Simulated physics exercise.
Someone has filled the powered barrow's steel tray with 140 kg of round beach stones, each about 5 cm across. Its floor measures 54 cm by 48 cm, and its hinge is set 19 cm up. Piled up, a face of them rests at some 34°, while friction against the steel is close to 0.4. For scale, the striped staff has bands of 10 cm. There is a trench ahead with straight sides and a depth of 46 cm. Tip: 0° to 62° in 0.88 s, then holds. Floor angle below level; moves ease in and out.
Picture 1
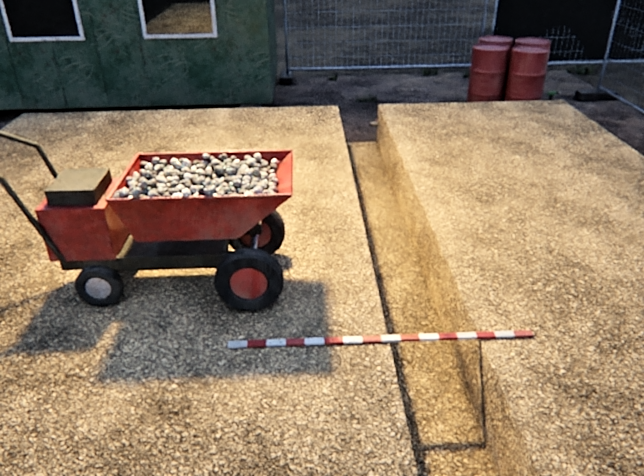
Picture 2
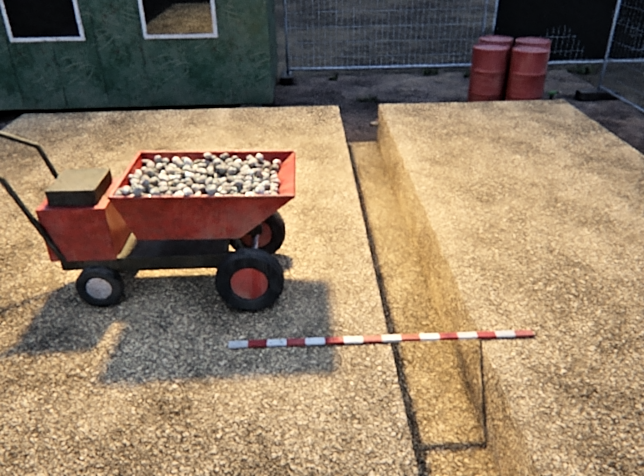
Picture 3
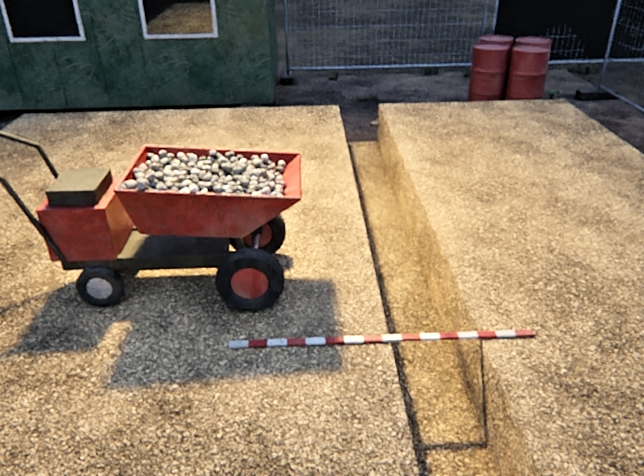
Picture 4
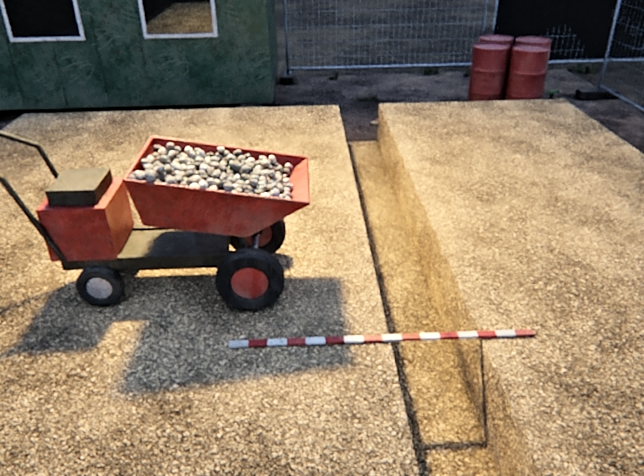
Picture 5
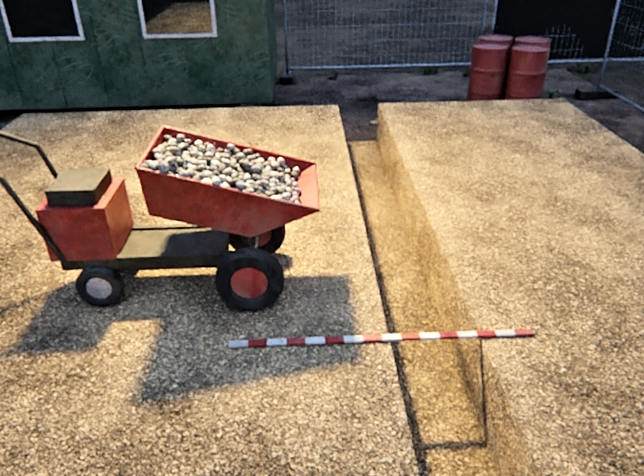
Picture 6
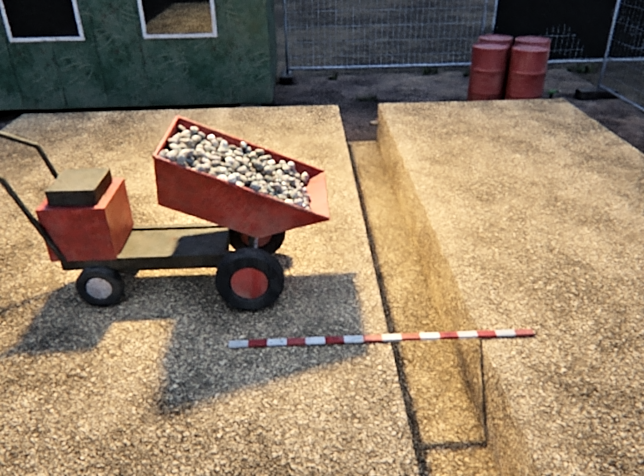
On a gravelly yard beside a trench, a red powered barrow's tray of round stones tilting steadily down towards the right.
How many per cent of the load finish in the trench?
About 97 per cent.
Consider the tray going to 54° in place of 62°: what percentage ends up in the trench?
Then roughly 90 percent.
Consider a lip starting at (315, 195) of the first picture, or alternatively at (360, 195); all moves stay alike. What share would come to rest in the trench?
About 100 and 65 per cent.
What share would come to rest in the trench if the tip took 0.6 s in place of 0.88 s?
Near 100 per cent.
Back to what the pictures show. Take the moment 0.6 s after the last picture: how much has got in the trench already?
Some 25 per cent of the load by that point.
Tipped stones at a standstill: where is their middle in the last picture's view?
The tipped stones centre close to (414, 324).
Then, 0.3 s after the last picture the floor is at 52°, 100 % in the tray; the foremost stones are at (344, 234).
Then, 0.6 s after the last picture the floor is at 62°, 67 % in the tray, 10 % short of the trench, 23 % in the trench; the foremost stones are at (408, 286).
Then, 1.0 s after the last picture the floor is at 62°, 21 % in the tray, 8 % short of the trench, 71 % in the trench; the foremost stones are at (441, 308).
Then, 2.9 s after the last picture the floor is at 62°, 0 % in the tray, 3 % short of the trench, 97 % in the trench; the foremost stones are at (436, 302).
